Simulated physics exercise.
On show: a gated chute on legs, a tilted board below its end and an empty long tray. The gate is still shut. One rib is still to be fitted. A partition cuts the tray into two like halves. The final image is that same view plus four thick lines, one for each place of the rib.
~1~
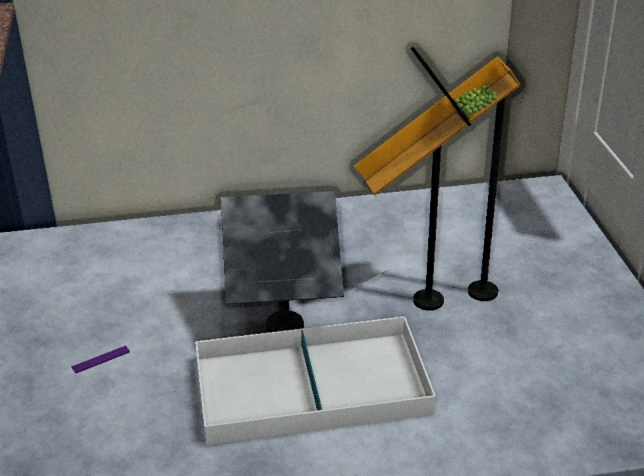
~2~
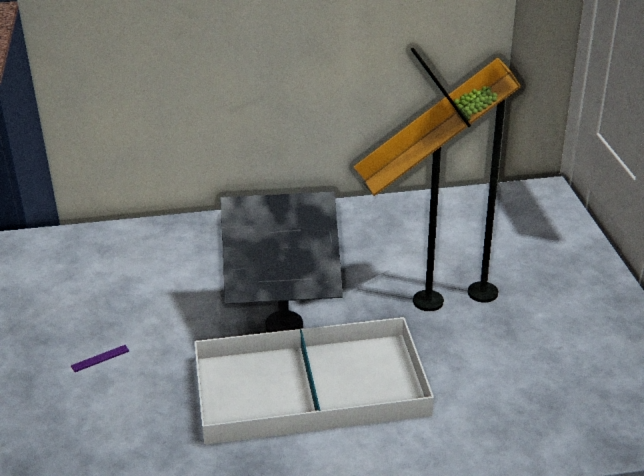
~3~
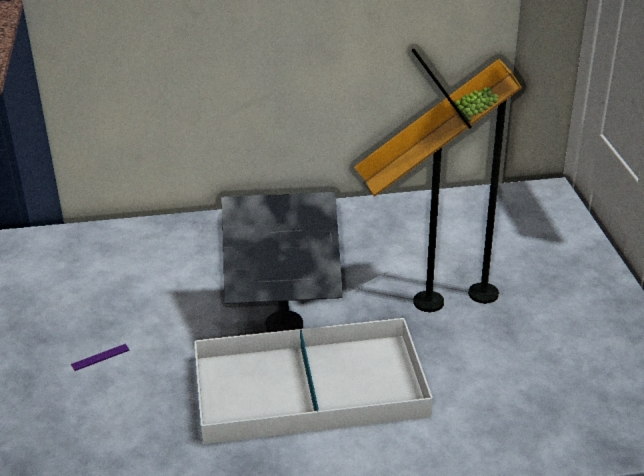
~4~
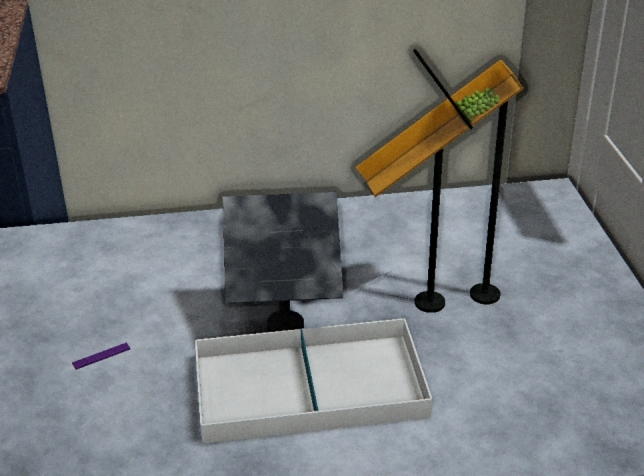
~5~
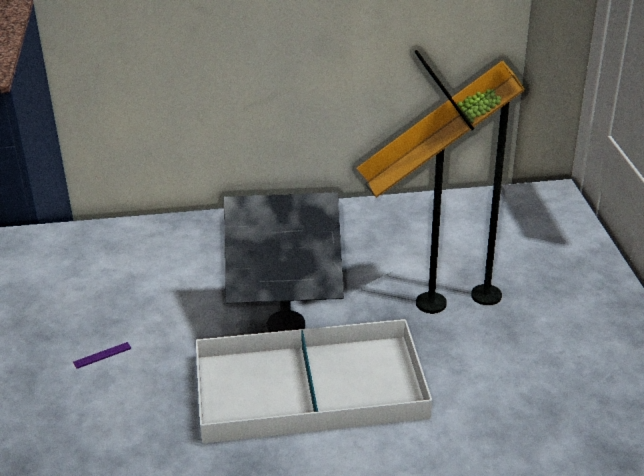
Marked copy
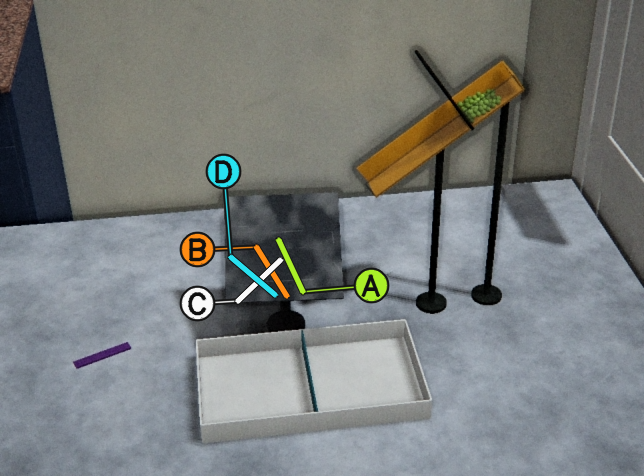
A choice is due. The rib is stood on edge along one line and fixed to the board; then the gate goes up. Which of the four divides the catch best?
I would pick line B.
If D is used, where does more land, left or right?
The left half.
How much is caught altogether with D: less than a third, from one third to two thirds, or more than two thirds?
Line D gives more than two thirds.
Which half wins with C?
Left.
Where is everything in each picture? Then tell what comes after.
The first frame shows load behind the gate at (473, 101), dried peas; lip of the chute at (370, 187), sloping gently.
The second frame shows middle of the board at (281, 246), tilted fairly steeply; middle of its low edge at (284, 300); of its high edge at (278, 194).
The third frame shows front corners of the tray at (202, 425) and (432, 398); front end of its middle wall at (318, 412).
The fourth frame shows middle of the load at (475, 104); lip at (371, 189).
The fifth frame shows middle of the load at (476, 105); lip at (372, 189).
On the marked copy, line A from (278, 240) to (303, 291); line B from (256, 247) to (286, 296); line C from (280, 260) to (237, 301); line D from (230, 257) to (275, 294).
If A is chosen, of what is caught, a small part in the left half, nearly all in the right.
If B is chosen, of what is caught, about two thirds in the left half, about a third in the right.
If C is chosen, of what is caught, nearly all in the left half, a small part in the right.
If D is chosen, of what is caught, most in the left half, a small part in the right.
